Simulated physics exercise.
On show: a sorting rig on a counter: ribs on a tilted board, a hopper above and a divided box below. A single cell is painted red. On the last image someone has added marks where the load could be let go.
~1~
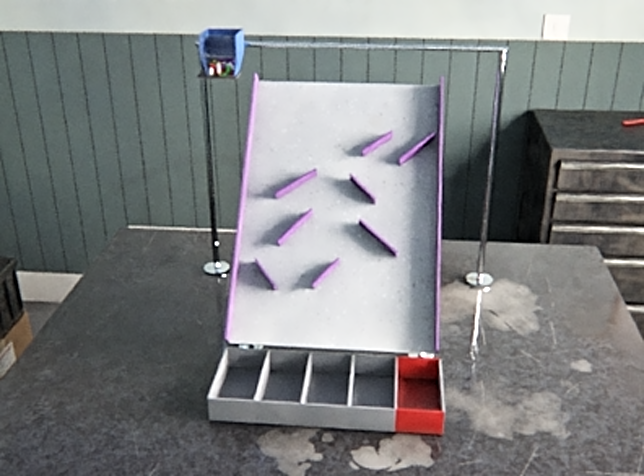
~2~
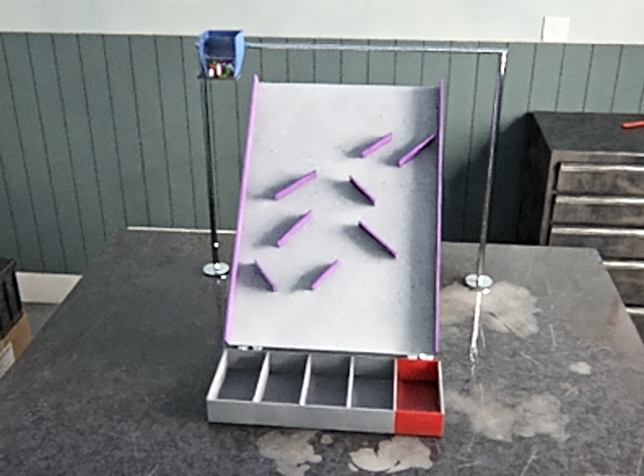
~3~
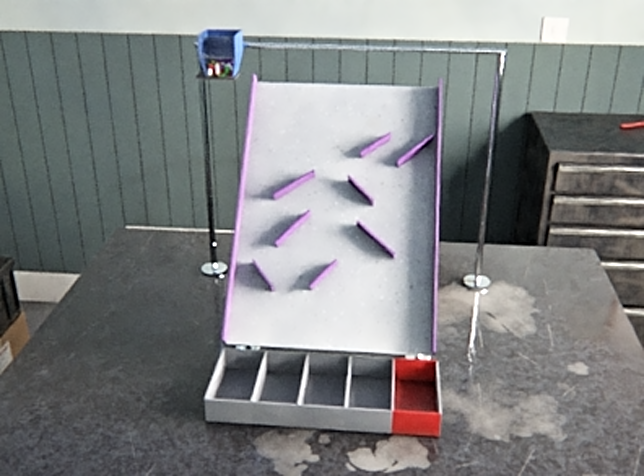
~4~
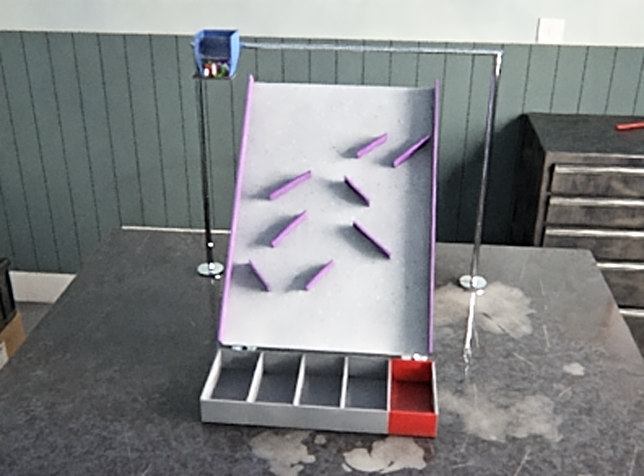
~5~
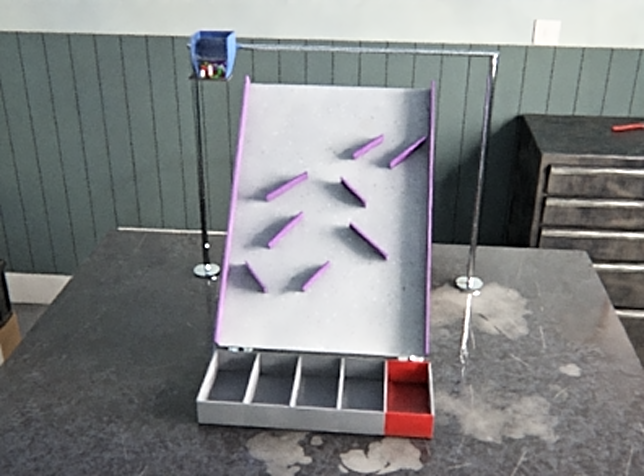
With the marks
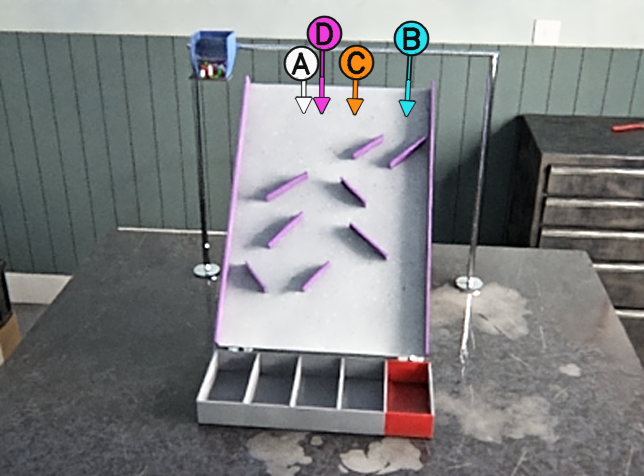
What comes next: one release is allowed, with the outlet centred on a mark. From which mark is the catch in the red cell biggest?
Choose B.
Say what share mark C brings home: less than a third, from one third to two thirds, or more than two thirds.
It is less than a third.
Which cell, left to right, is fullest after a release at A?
The first from the left.
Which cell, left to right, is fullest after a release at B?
The fifth.
On the marked copy, mark A meets the board at (303, 107); mark B meets the board at (406, 110); mark C meets the board at (354, 108); mark D meets the board at (321, 107).
For mark A, none at all in the red cell, all but a few in other cells, only a few outside the box.
For mark B, the bulk in the red cell, a small share in other cells.
For mark C, a small share in the red cell, the bulk in other cells, a small share held on the board, only a few outside the box.
For mark D, a small share in the red cell, the bulk in other cells, only a few outside the box.
